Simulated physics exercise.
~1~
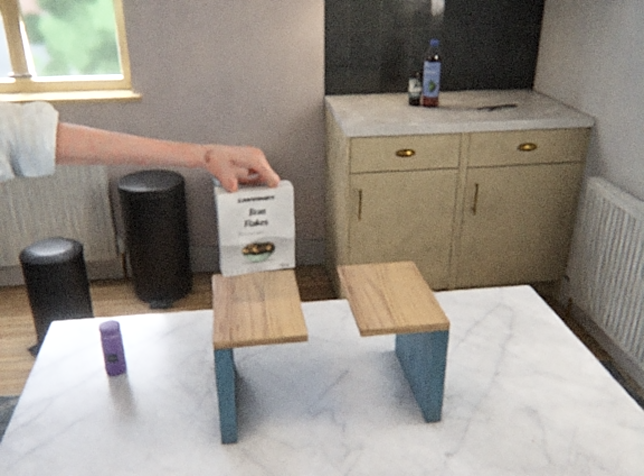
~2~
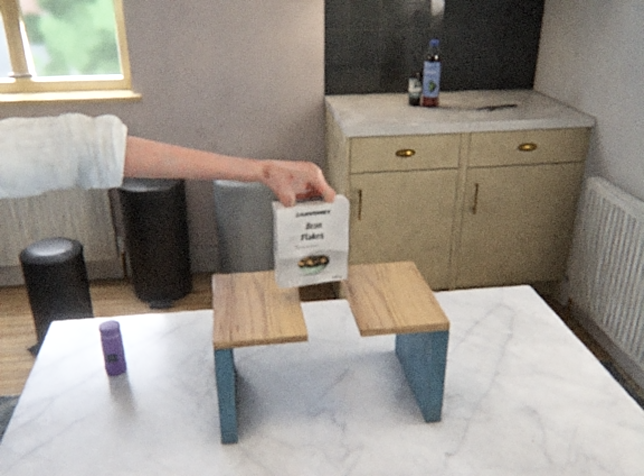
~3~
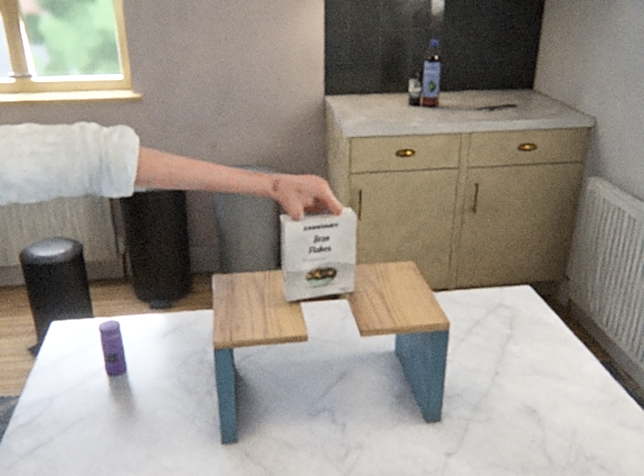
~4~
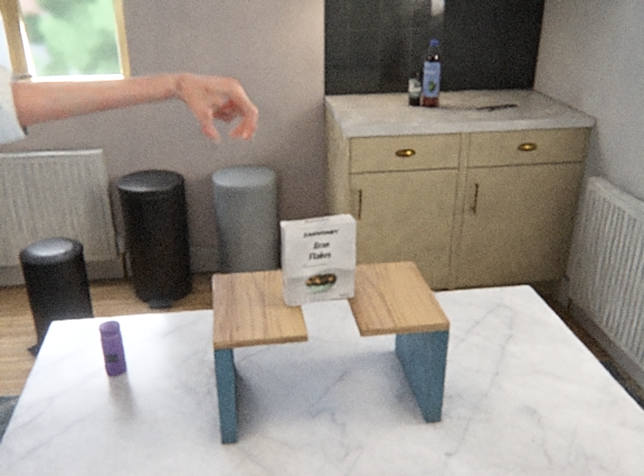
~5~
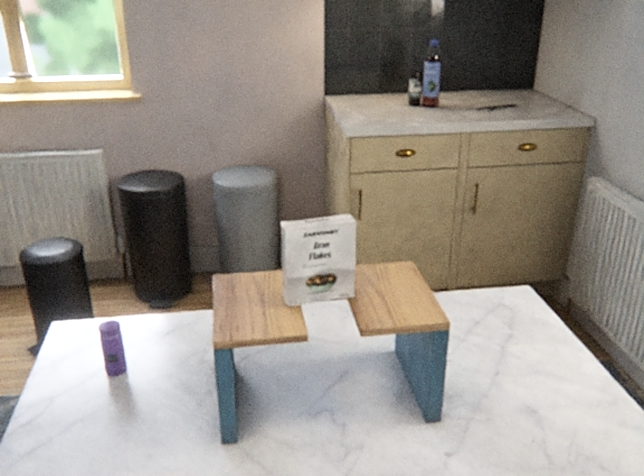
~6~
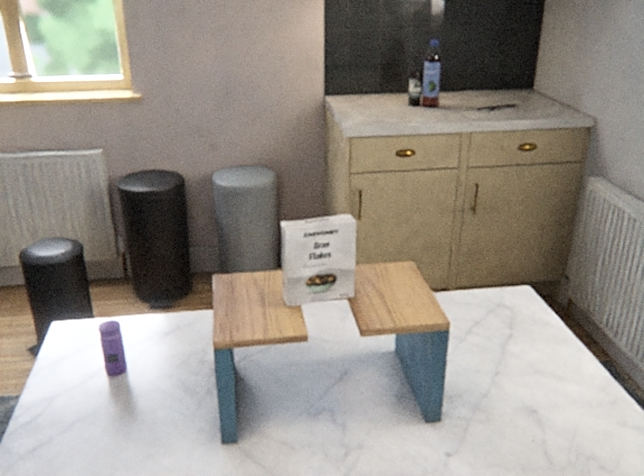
White packet being lowered by a hand across the gap between two wooden-topped supports, then released and staying upright on top.
